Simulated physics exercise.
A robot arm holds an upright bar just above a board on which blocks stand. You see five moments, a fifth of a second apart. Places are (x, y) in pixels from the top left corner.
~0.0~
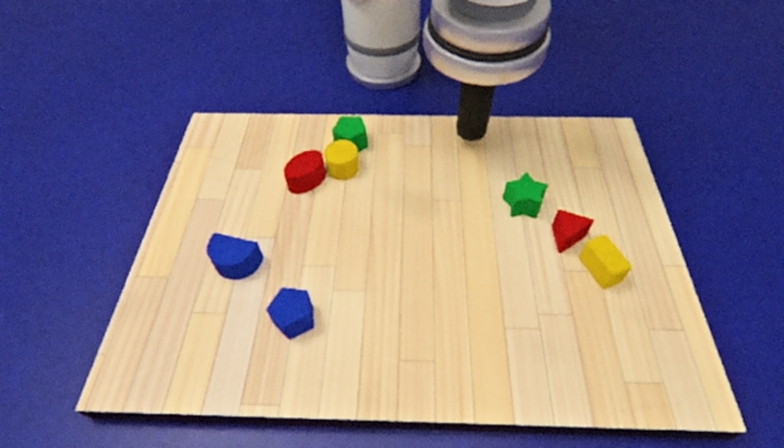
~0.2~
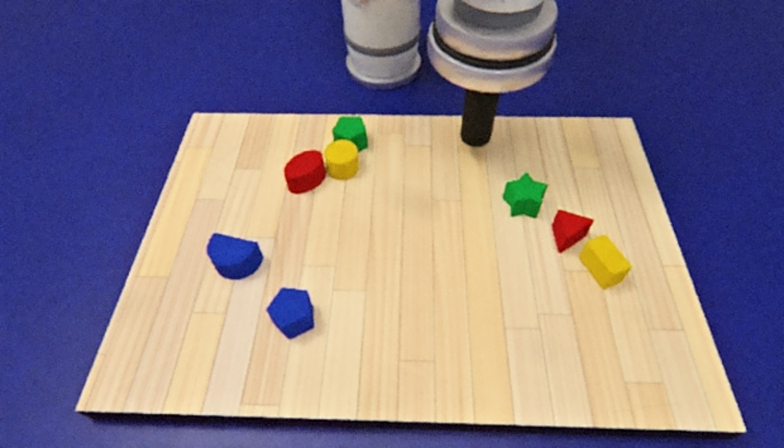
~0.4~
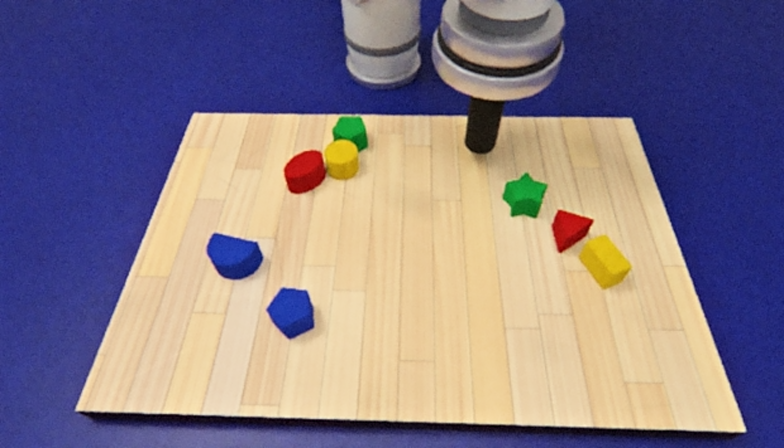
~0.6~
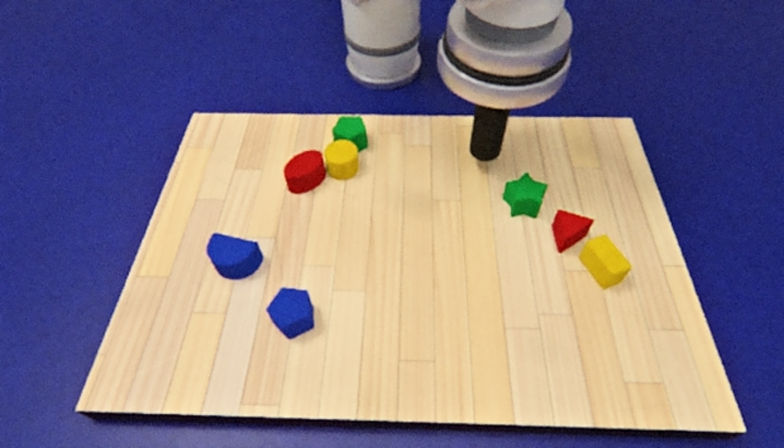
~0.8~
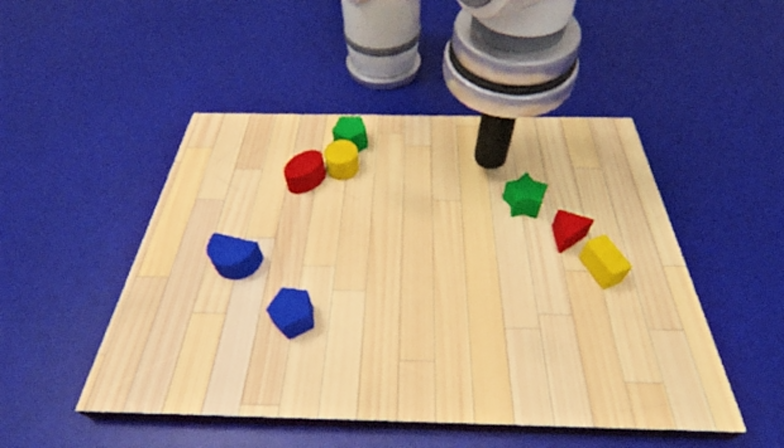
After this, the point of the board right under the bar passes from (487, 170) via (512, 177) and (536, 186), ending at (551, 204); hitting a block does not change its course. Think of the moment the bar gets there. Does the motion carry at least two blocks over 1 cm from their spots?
It seems not.
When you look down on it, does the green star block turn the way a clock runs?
Final answer: Yes.
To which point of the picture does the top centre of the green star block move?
Pixel (540, 206).
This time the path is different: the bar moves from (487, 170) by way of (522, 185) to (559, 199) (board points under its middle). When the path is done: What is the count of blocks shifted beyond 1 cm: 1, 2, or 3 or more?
Count: 1.
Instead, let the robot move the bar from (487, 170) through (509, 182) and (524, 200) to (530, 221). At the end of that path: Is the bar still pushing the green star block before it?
It seems so.
On the path given first. Halfway along, bar (528, 170); green star block (532, 190), turned 20° clockwise.
At the end, bar (555, 193); green star block (540, 206), turned 70° clockwise; red triangular block in place.
